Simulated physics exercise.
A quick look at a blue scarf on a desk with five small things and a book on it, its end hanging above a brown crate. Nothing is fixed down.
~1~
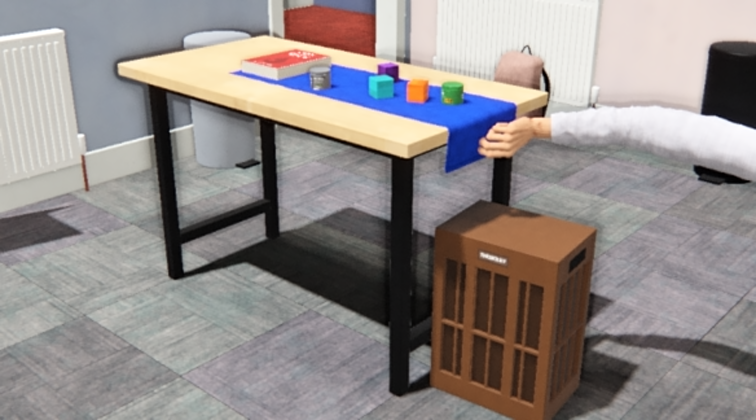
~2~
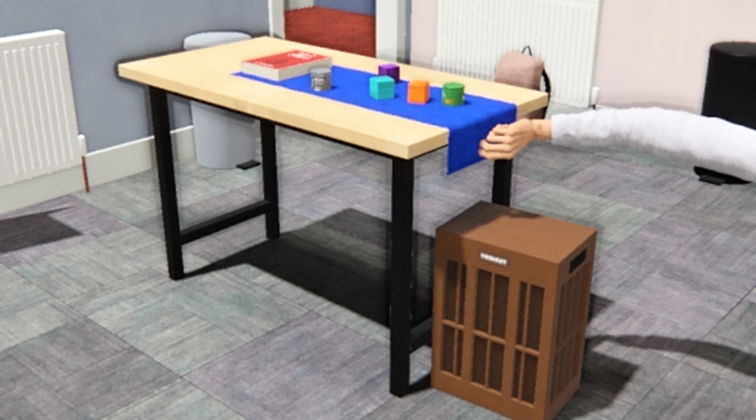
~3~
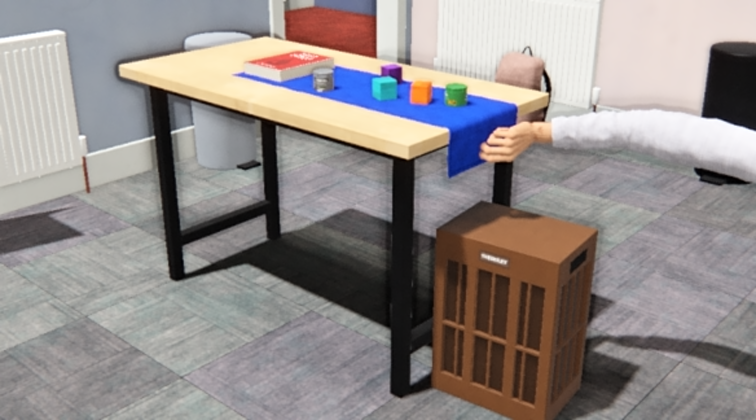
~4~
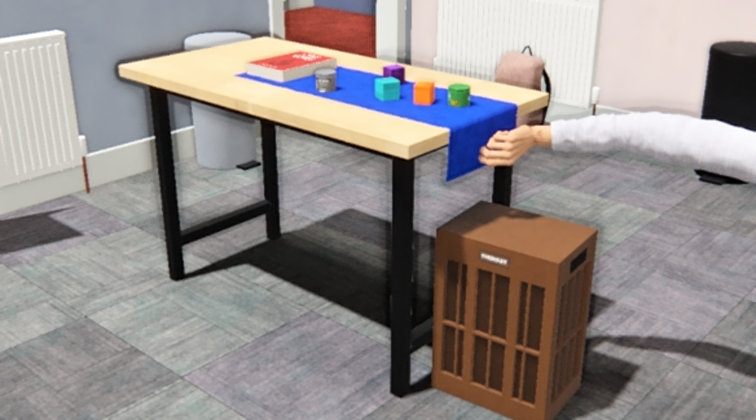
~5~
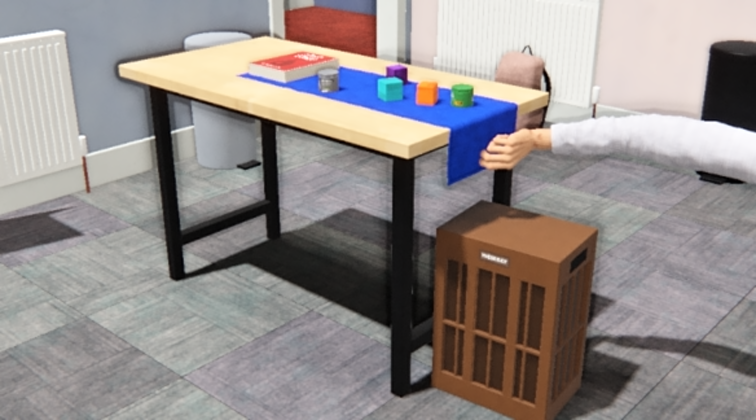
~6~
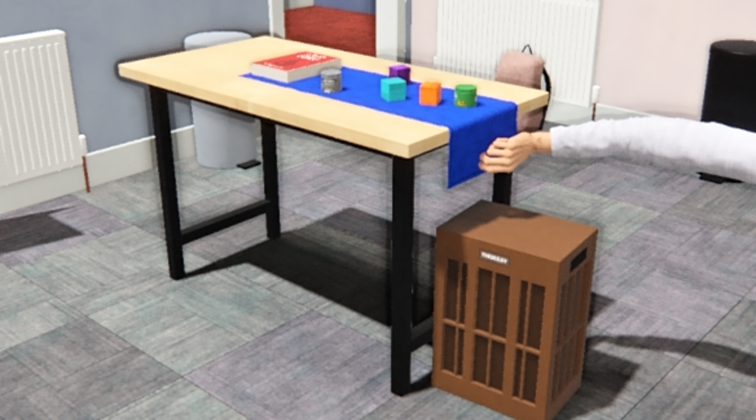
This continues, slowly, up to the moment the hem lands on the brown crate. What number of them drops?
The desk loses one.
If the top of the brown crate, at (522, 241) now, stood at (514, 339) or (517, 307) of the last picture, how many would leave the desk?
In that case 4 and 3.
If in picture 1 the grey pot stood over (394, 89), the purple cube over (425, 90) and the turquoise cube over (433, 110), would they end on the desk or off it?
The grey pot does not fall, the purple cube holds on, the turquoise cube goes over.
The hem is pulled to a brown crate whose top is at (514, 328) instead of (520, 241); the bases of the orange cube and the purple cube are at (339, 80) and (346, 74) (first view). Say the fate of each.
The orange cube remains up, the purple cube holds on.
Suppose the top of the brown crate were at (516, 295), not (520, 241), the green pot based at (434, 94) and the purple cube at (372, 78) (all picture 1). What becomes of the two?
The green pot goes over, the purple cube keeps its place on top.
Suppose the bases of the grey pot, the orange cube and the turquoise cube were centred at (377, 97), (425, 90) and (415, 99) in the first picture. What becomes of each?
The grey pot holds on, the orange cube stays on, the turquoise cube remains up.
Soon after, hem near (482, 203); all still up.
Then, hem on the crate; green pot gone.
At rest, hem on the crate; green pot gone. The count of fallen things is one.
